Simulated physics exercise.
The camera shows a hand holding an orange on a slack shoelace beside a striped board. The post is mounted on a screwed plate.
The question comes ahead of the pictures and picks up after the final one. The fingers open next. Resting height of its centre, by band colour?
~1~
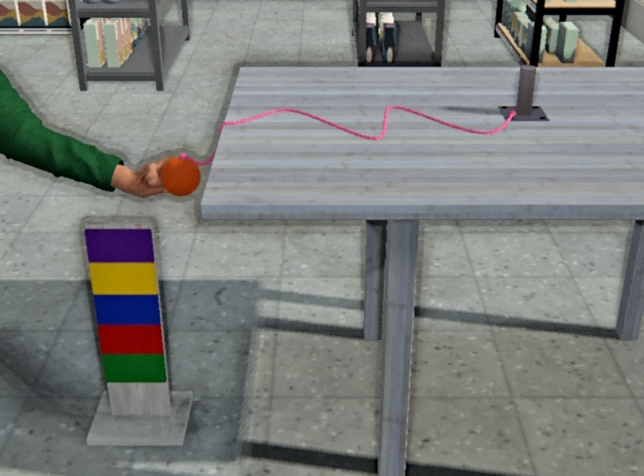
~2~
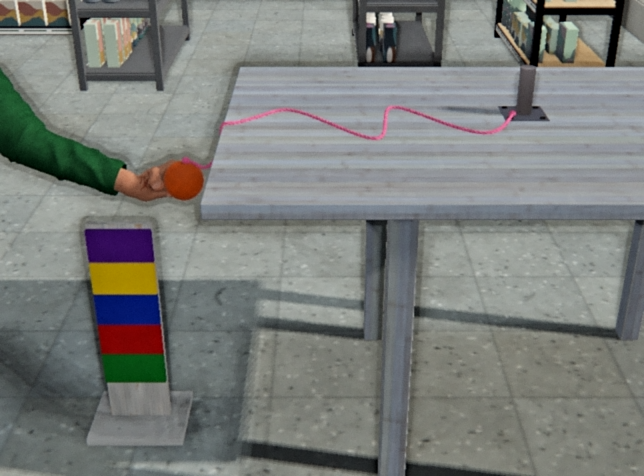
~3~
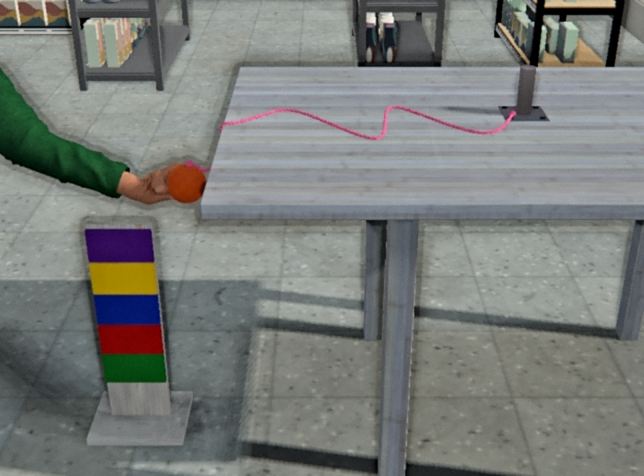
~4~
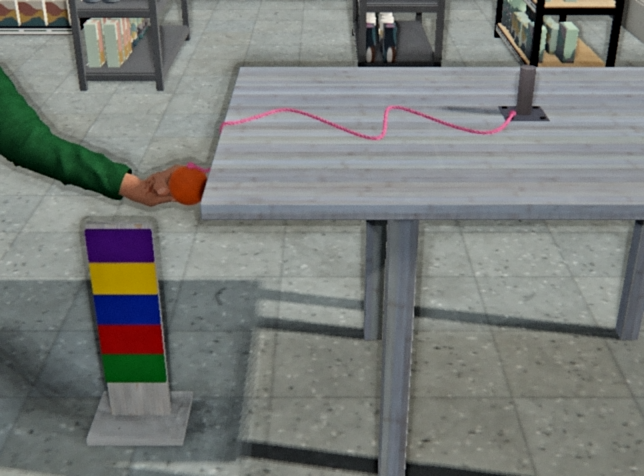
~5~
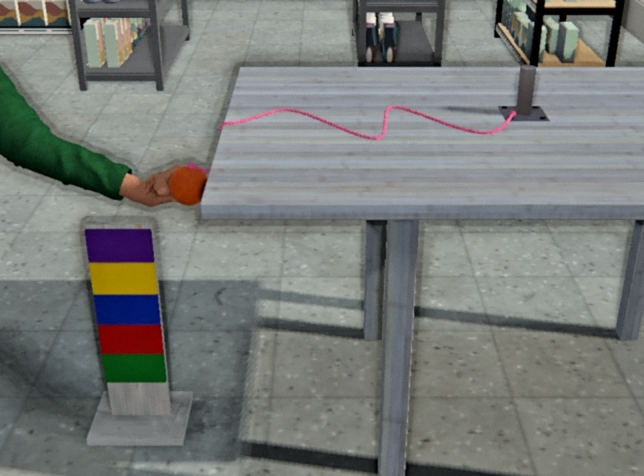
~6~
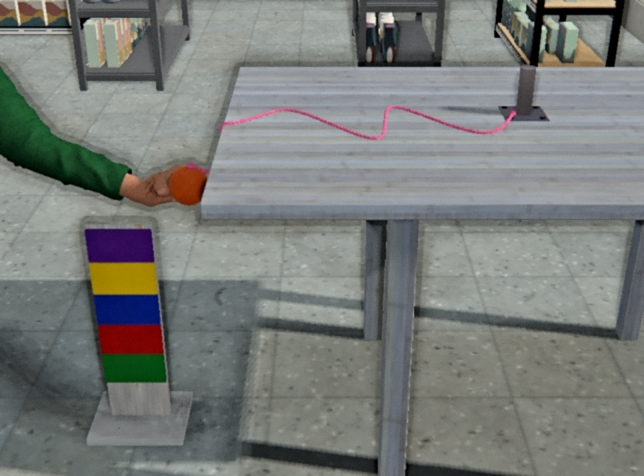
Green.
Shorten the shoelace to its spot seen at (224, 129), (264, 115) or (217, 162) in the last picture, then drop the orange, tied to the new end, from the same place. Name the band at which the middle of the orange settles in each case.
Lab note - try 1: Blue; try 2: Yellow; try 3: Red.
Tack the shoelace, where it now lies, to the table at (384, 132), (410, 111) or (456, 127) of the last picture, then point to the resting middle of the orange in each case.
Taking them in turn, I'd expect around (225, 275), (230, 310) and finally (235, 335).
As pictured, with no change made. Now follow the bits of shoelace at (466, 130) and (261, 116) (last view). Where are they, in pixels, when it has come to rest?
In that view they sit near (425, 117) and near (232, 254).
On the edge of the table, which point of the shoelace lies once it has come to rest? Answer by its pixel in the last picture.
About (364, 137).
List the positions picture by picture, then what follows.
In the first picture, orange (181, 177); purple (119, 248); yellow (123, 279); blue (127, 311); red (131, 341); green (134, 369).
In the second picture, orange (184, 181); shoelace through (498, 130) (419, 114) (385, 126) (330, 123) (257, 117).
In the third picture, orange (187, 184).
In the fourth picture, orange (189, 186); shoelace through (498, 130) (419, 114) (385, 126) (330, 123) (257, 117).
In the fifth picture, orange (189, 186).
In the sixth picture, orange (189, 186); shoelace through (498, 130) (419, 114) (385, 126) (330, 123) (257, 117).
Soon after, orange near (241, 335); level with red.
Then, orange near (246, 358); level with green.
At rest, orange near (243, 360); level with green. At green.
